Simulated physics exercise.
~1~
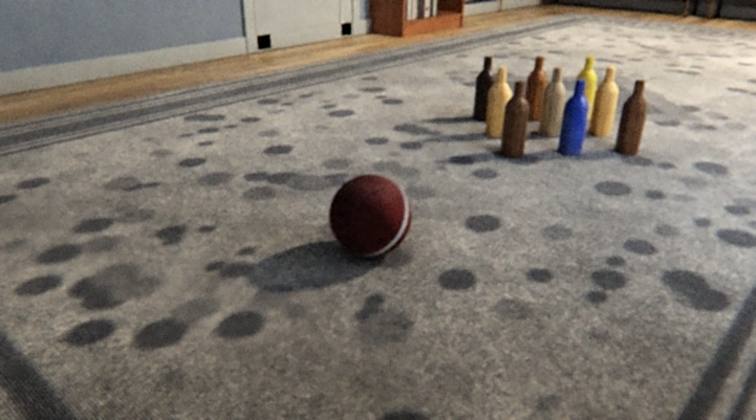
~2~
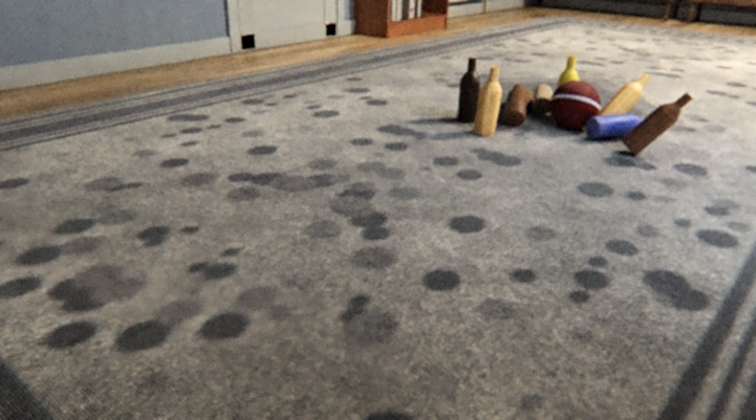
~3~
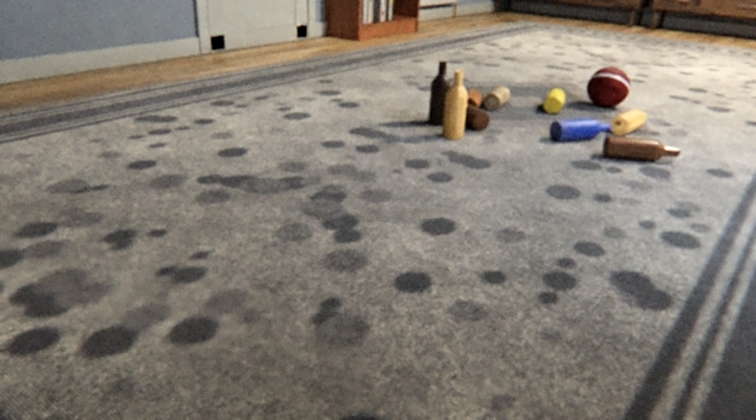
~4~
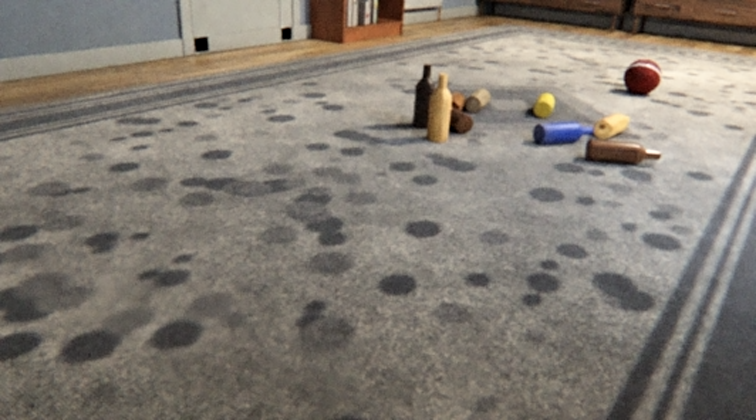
A dark red ball with a pale stripe rolled across a spotted grey carpet into a group of bottle-shaped skittles, knocking most of them flat, including the blue and yellow ones, then rolled away toward the back right while two stayed standing.
